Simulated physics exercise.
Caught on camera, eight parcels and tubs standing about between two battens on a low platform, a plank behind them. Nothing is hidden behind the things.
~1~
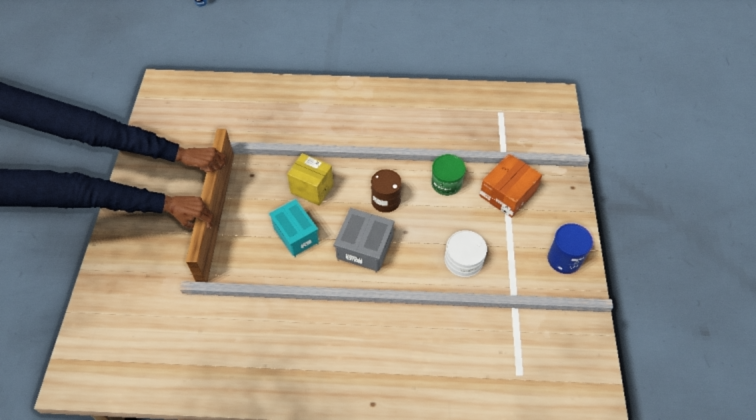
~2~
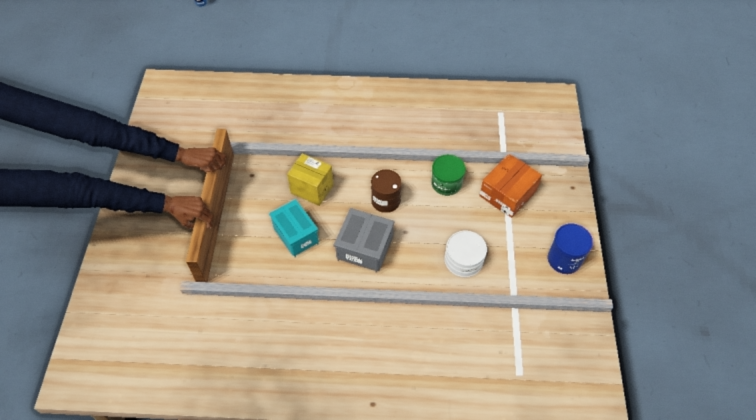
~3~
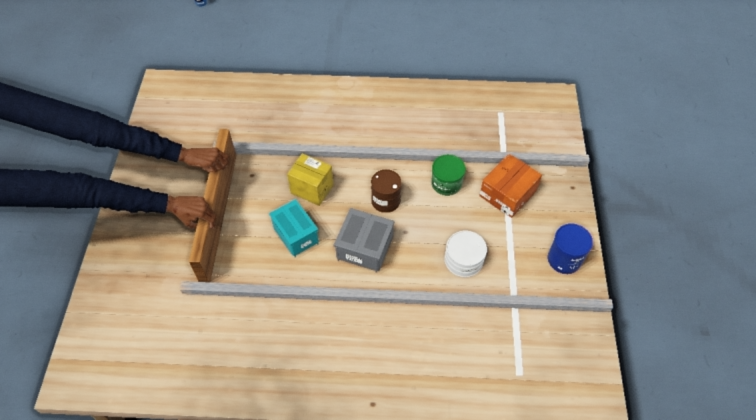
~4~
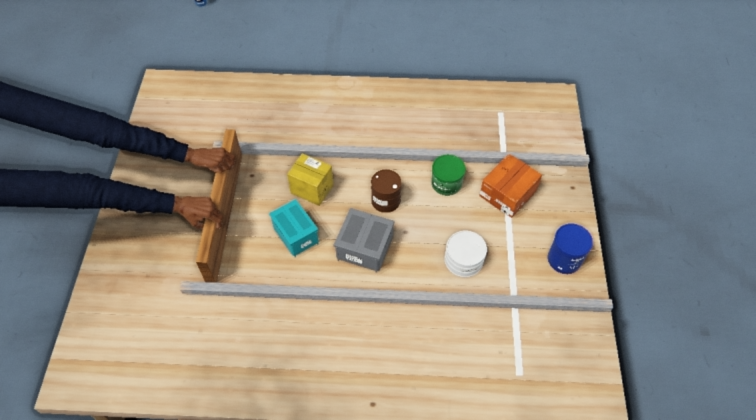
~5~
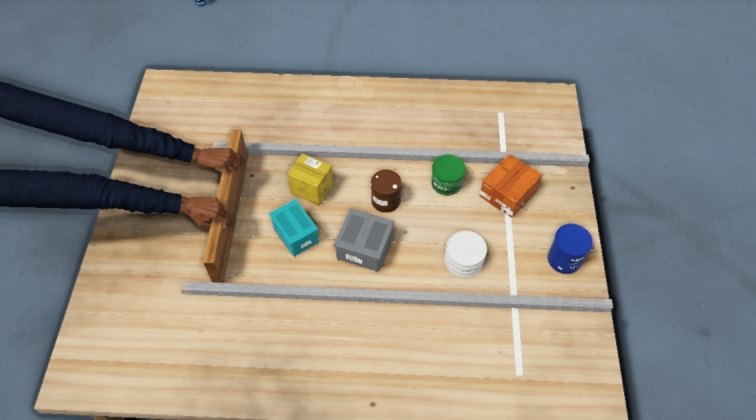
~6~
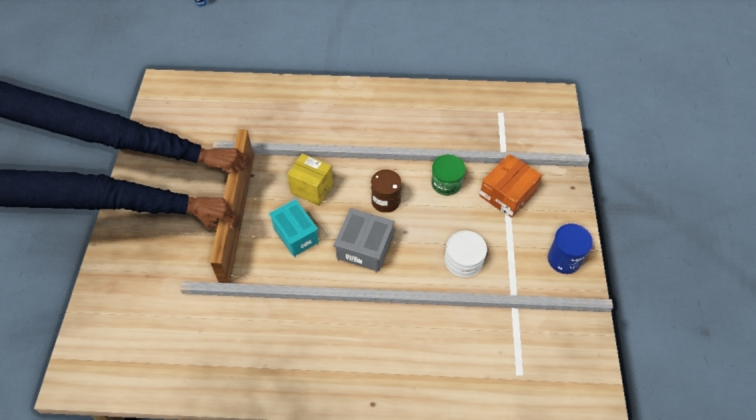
The footage shows two hands sliding a wooden plank slowly and slightly to the right between two battens on a wooden platform, while the eight coloured boxes and tubs in front of it stay still, untouched by the plank.
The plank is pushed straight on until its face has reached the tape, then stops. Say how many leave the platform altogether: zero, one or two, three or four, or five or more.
Here the number that fall off is one or two.
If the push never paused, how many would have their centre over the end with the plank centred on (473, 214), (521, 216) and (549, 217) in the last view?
Past the end: 1, 2 and 5.
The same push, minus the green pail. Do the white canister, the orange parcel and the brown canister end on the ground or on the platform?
The white canister is lost, the orange parcel holds on, the brown canister does not fall.
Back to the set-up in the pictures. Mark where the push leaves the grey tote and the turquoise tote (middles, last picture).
First (569, 251), then (528, 244).
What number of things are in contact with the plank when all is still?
That makes 3.
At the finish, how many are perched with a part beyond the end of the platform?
The number is 0.
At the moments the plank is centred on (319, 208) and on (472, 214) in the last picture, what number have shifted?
3 and 8.
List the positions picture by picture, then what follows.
Blue pail (569, 249); orange parcel (510, 186); white canister (465, 254); plank (212, 204); tape (509, 227), in the first frame.
Orange parcel (510, 186); green pail (448, 175), in the second frame.
White canister (465, 254); grey tote (365, 240), in the third frame.
Blue pail (569, 250); plank (221, 204), in the fourth frame.
Orange parcel (510, 186); yellow box (311, 180), in the fifth frame.
Blue pail (569, 250); orange parcel (510, 186); white canister (465, 254); plank (234, 204); tape (509, 227), in the sixth frame.
Soon after, none off yet; blue pail at rest near (569, 250); orange parcel at rest near (510, 186); white canister at rest near (465, 254).
By the end, the number that fall off is one or two; fallen, white canister and blue pail.
